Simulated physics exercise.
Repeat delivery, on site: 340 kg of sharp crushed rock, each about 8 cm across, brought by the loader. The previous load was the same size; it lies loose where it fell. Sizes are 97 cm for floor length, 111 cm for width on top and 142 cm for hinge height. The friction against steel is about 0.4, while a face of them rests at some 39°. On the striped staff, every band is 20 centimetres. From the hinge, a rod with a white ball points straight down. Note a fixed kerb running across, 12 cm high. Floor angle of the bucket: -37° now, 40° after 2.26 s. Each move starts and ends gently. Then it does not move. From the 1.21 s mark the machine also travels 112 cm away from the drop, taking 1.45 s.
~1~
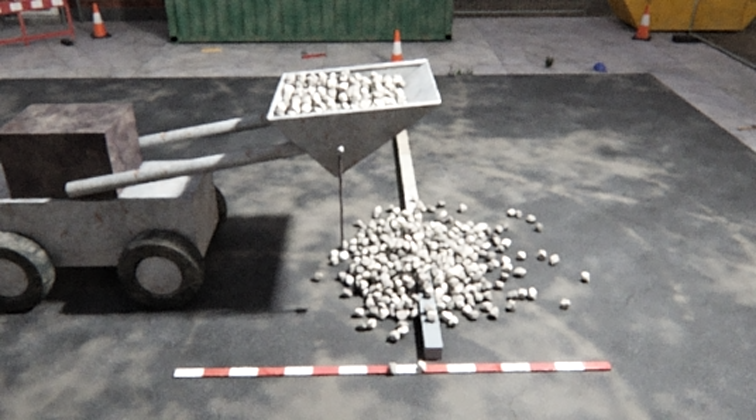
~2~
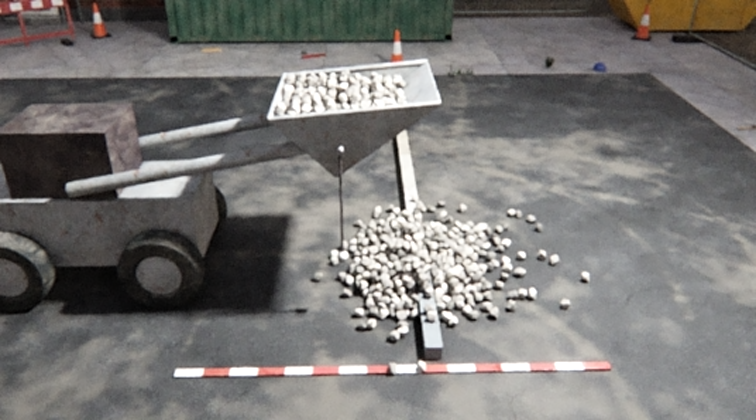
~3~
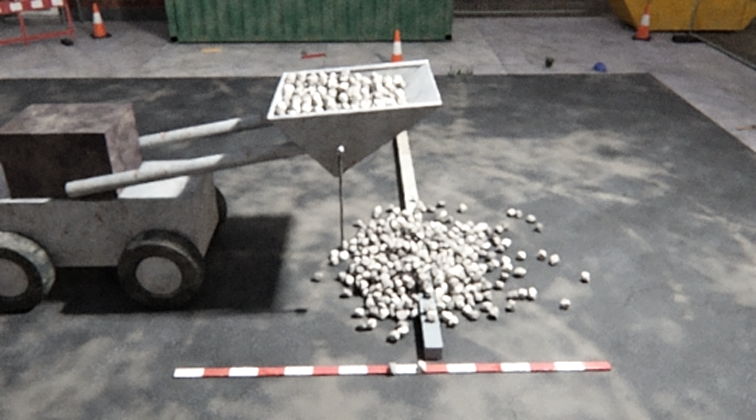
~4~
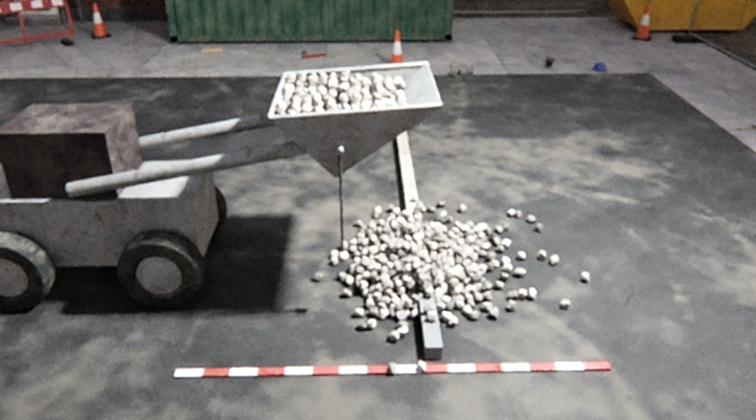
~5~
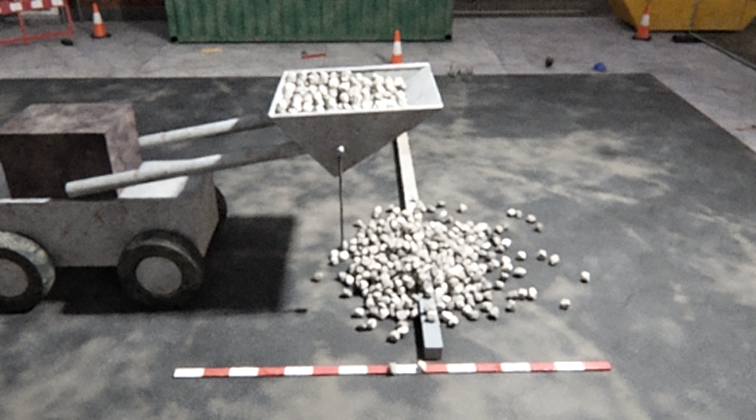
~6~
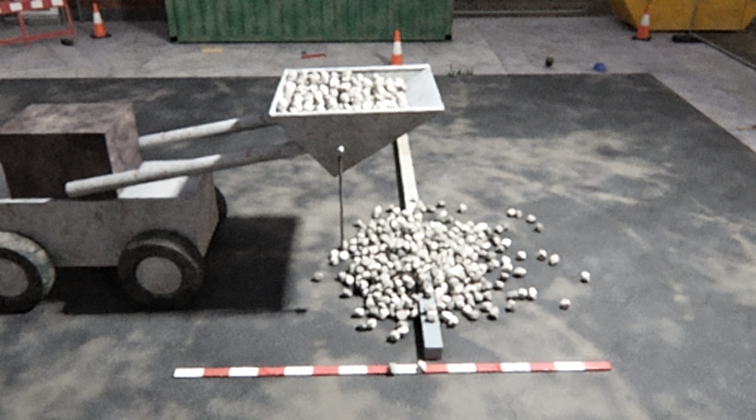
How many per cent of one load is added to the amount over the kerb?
About 2 per cent of a load.
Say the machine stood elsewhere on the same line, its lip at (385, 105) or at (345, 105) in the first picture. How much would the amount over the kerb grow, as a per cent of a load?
Near 0 per cent from the first place, 0 from the second.
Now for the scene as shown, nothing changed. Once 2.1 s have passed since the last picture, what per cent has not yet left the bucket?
I'd say about 5 per cent.
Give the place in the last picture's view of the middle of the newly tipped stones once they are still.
I'd put their centre close to (348, 255).
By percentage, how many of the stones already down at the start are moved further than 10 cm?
About 5 %.
Then, 1.4 s after the last picture the floor is at 28°; in per cent of one load, 90 in the bucket, 73 on this side of the kerb, 37 over the kerb; the foremost stones are at (542, 244).
Then, 2.1 s after the last picture the floor is at 40°; in per cent of one load, 7 in the bucket, 154 on this side of the kerb, 38 over the kerb; the foremost stones are at (542, 244).
Then, 2.8 s after the last picture the floor is at 40°; in per cent of one load, 0 in the bucket, 161 on this side of the kerb, 39 over the kerb; the foremost stones are at (542, 244).
Then, 5.5 s after the last picture the floor is at 40°; in per cent of one load, 0 in the bucket, 161 on this side of the kerb, 39 over the kerb; the foremost stones are at (542, 244). Net gain over the kerb, 2.
